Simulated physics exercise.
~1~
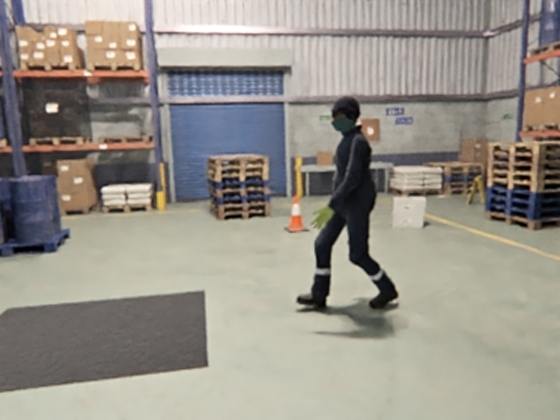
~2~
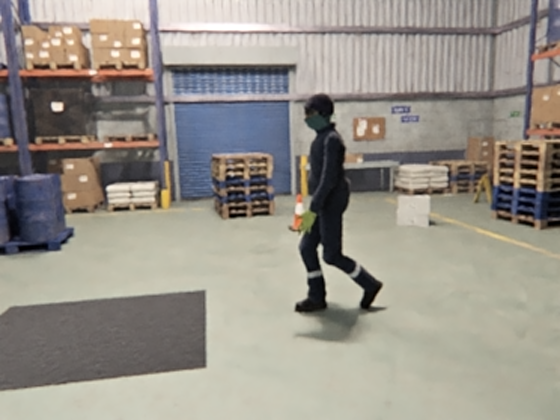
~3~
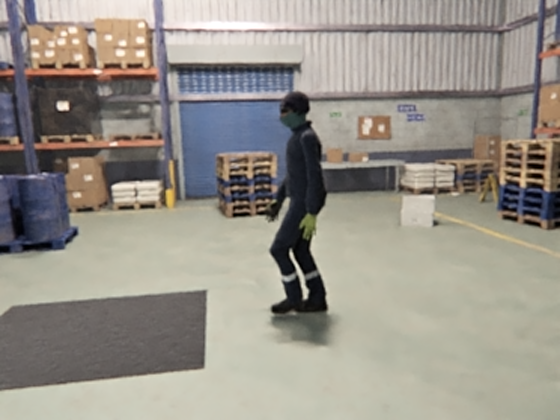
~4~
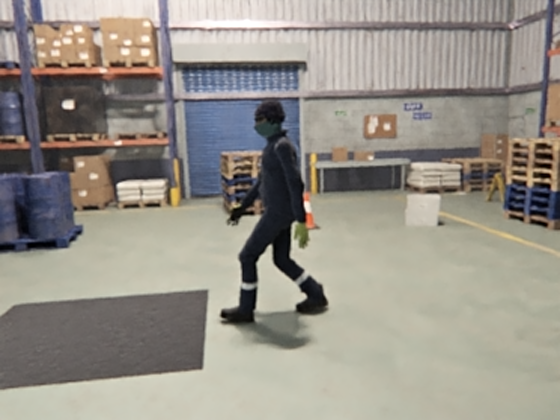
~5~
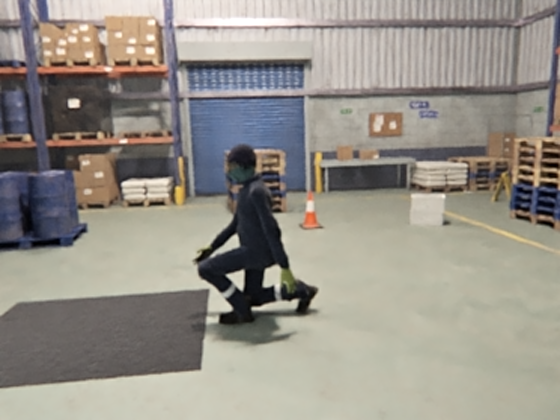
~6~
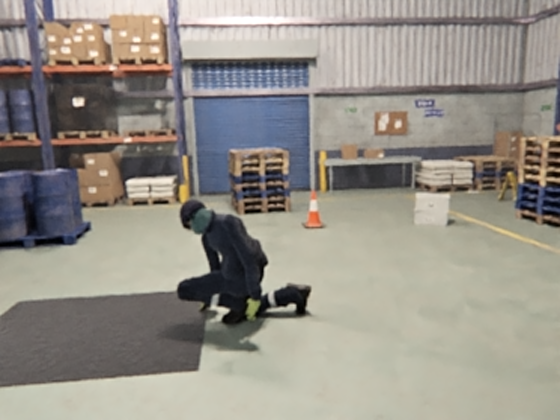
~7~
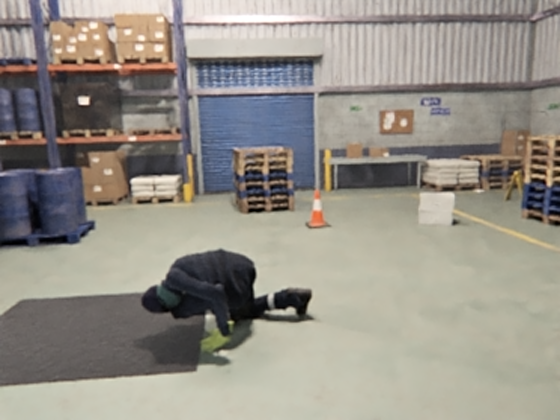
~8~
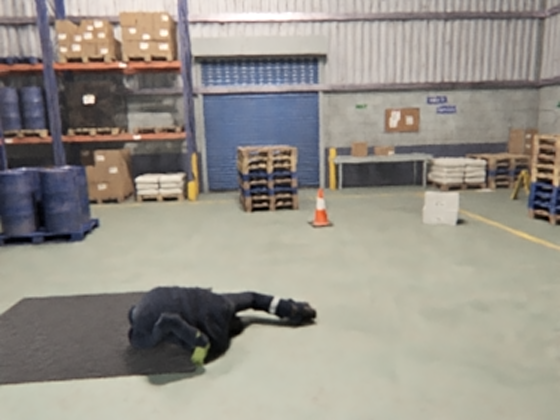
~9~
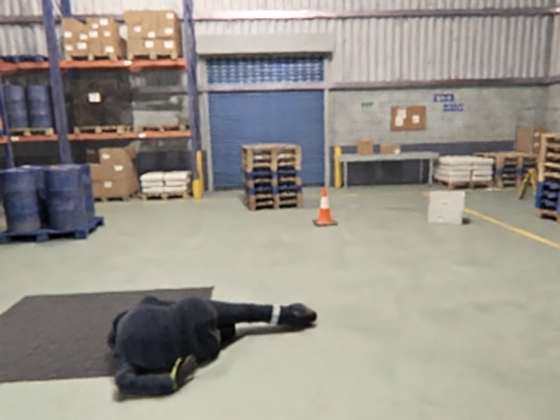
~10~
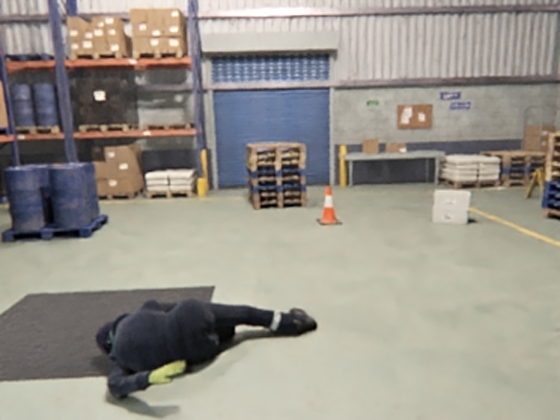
In a warehouse, a person in dark overalls and a cap walked left toward a black mat, dropped to their knees, pitched forward onto their hands and slumped over, ending up lying with head and chest over the mat's edge, legs stretched out behind.
